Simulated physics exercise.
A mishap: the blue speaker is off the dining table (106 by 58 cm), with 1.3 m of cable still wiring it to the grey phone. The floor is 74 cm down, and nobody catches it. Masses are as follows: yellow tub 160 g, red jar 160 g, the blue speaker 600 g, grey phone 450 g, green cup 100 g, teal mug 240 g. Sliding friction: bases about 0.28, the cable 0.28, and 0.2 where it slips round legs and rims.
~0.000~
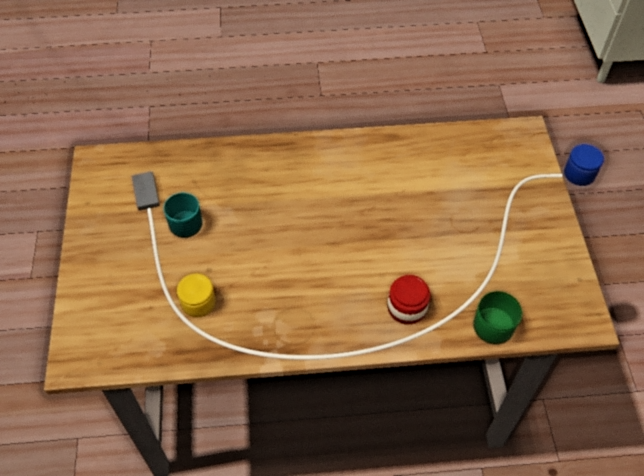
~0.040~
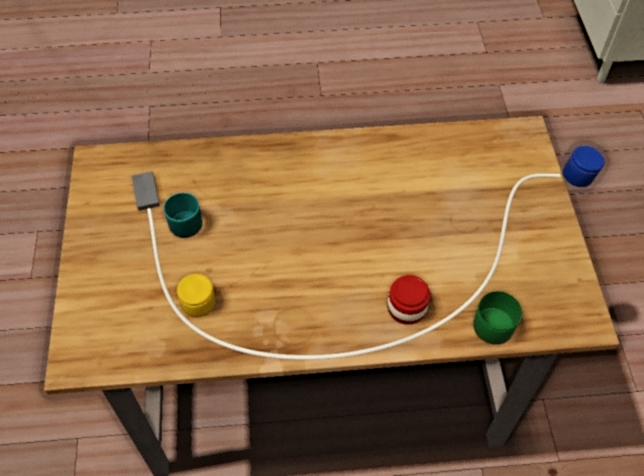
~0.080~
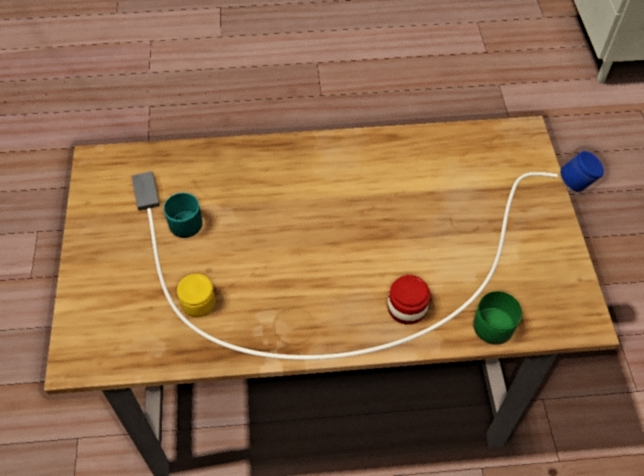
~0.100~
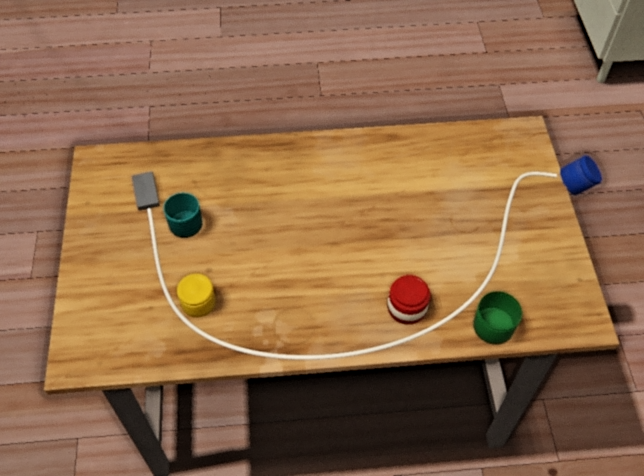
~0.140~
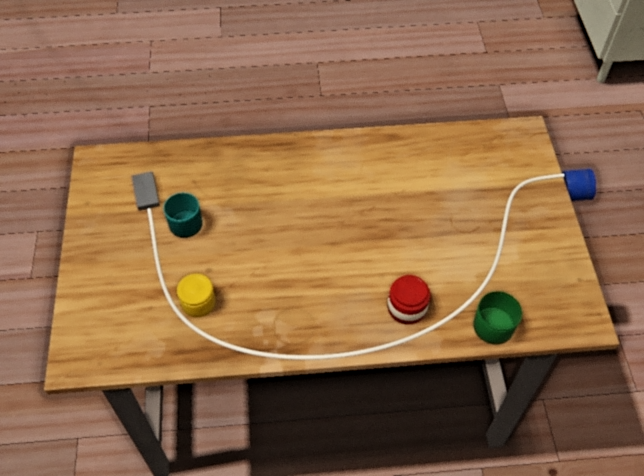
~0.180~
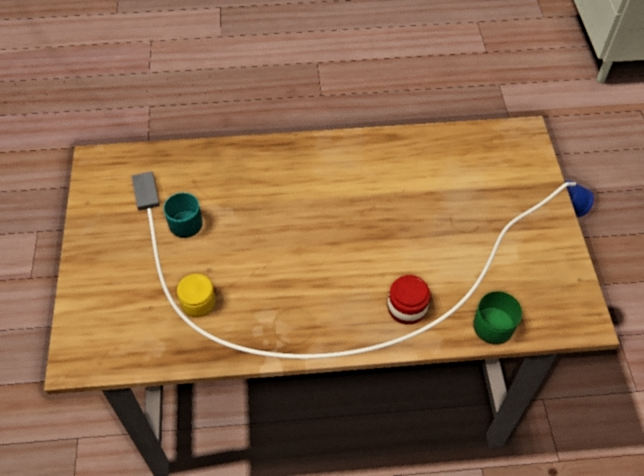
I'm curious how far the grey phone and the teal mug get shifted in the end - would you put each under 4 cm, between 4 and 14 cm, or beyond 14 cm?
I'd put the grey phone beyond 14 cm; I'd put the teal mug beyond 14 cm.
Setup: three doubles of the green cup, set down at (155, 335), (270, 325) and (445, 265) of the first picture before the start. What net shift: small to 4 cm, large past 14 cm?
Slight, big, big.
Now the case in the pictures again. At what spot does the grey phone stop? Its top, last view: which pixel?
End position in the last picture: Approx. (362, 268).
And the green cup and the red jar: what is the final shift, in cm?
About: Green cup 0 cm, red jar over the edge.
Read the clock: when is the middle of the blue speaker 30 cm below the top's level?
That is: 0.32 s.
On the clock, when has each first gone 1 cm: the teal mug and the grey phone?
The teal mug at 0.44 seconds and the grey phone at 0.32 seconds.
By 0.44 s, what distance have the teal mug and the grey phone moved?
I'd say the teal mug is some 2 cm out, the grey phone some 4 cm.
At 0.4 s, the cable's tail end at (166, 224); grey phone 5 cm off its start, teal mug 2 cm off its start, yellow tub 25 cm off its start.
At 0.7 s, the cable's tail end at (270, 229); grey phone 29 cm off its start, teal mug 18 cm off its start, yellow tub 50 cm off its start.
At 0.9 s, the cable's tail end at (368, 256); grey phone 47 cm off its start at (349, 265), teal mug 20 cm off its start at (248, 148), red jar over the edge.
At 1.2 s, the cable's tail end at (383, 262); grey phone 49 cm off its start, teal mug 20 cm off its start, red jar over the edge.
At 2.4 s, the cable's tail end at (383, 262); grey phone 49 cm off its start at (362, 268), teal mug 20 cm off its start at (249, 148), red jar over the edge, yellow tub over the edge.
